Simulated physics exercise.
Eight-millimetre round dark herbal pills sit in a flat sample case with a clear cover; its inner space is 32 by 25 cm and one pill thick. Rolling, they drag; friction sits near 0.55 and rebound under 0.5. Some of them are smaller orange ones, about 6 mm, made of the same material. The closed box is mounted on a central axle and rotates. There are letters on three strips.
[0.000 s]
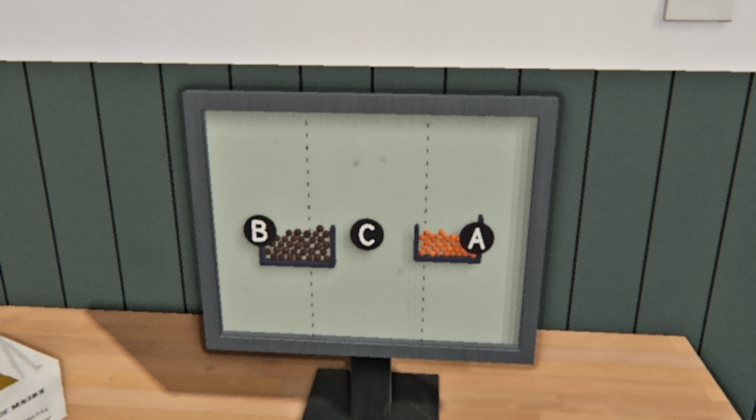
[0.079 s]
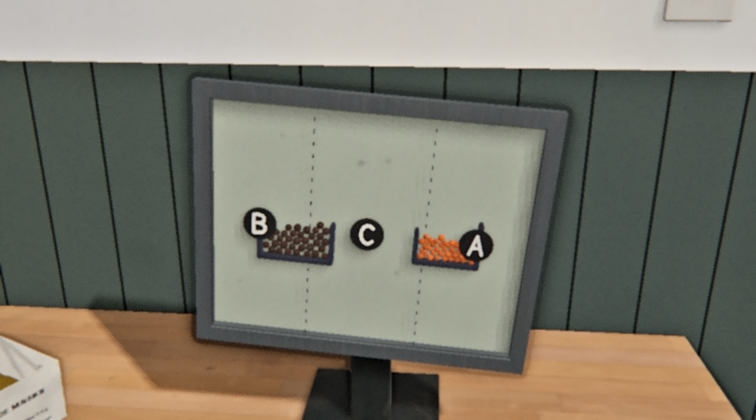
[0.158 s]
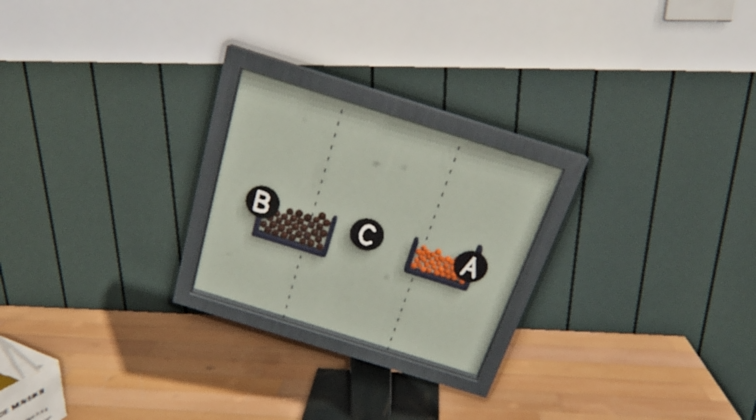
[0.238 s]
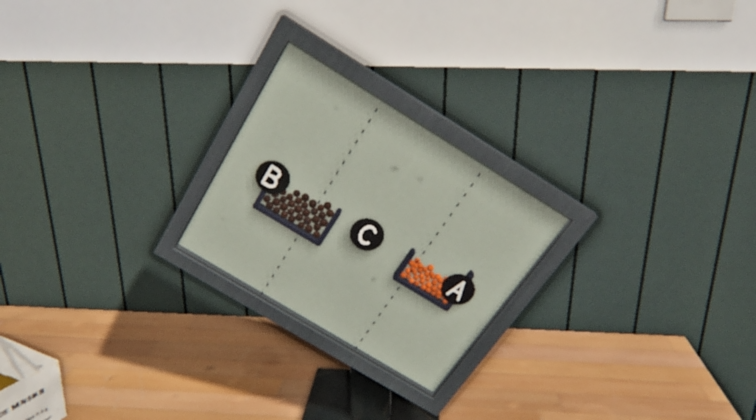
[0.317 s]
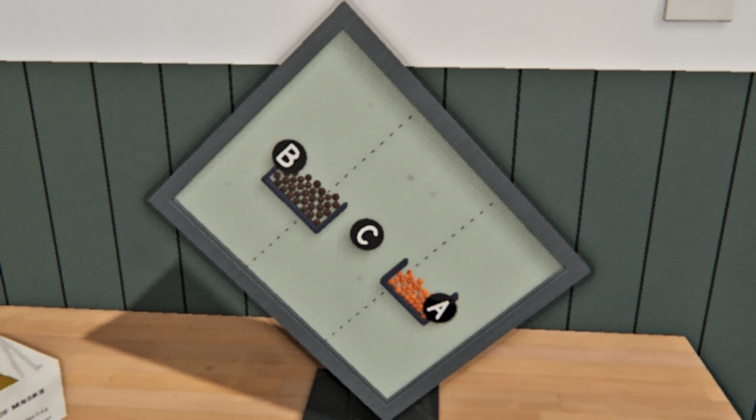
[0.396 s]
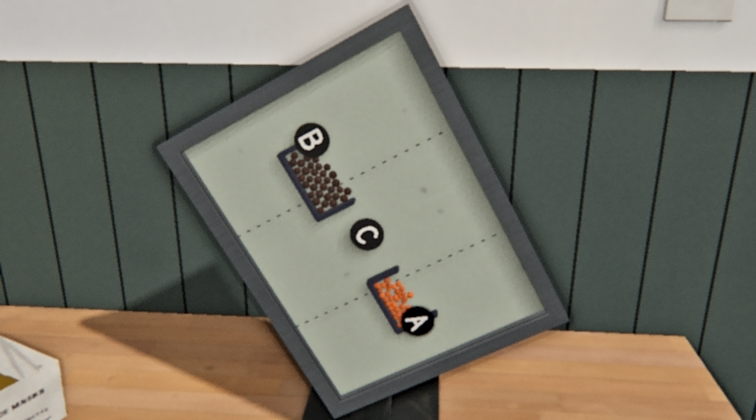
A framed panel on a stand, holding dark and smaller orange round pellets in two trays, begins nearly level and rotates clockwise through a steep tilt, carrying both groups around the C marker while they stay clustered in their trays.
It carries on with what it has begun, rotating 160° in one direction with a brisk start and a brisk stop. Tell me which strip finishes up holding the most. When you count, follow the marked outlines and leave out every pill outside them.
Answer: A.
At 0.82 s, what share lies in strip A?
Roughly 60 percent.
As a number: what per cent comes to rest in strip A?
Some 80 per cent.
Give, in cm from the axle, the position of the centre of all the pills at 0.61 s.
Left by about 1 cm and below by about 2 cm.
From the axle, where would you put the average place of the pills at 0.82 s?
I'd put it near 1 centimetres to the left and 8 centimetres below.
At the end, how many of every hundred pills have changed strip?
Around 45 per cent, give or take.
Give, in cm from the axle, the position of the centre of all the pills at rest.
It lies close to 5 centimetres left and 14 centimetres below.
After 0.61 s, it stands 101° clockwise; the pills' middle is 1 cm left of and 2 cm below the centre; A 55 %, B 30 %, C 15 %.
After 0.82 s, it stands 140° clockwise; the pills' middle is 1 cm left of and 8 cm below the centre; A 60 %, B 10 %, C 30 %.
After 1.00 s, it stands 160° clockwise; the pills' middle is 5 cm left of and 13 cm below the centre; A 75 %, B 5 %, C 20 %.
At rest by 1.6 s, it stands 160° clockwise; A 80 %, B 0 %, C 20 %.
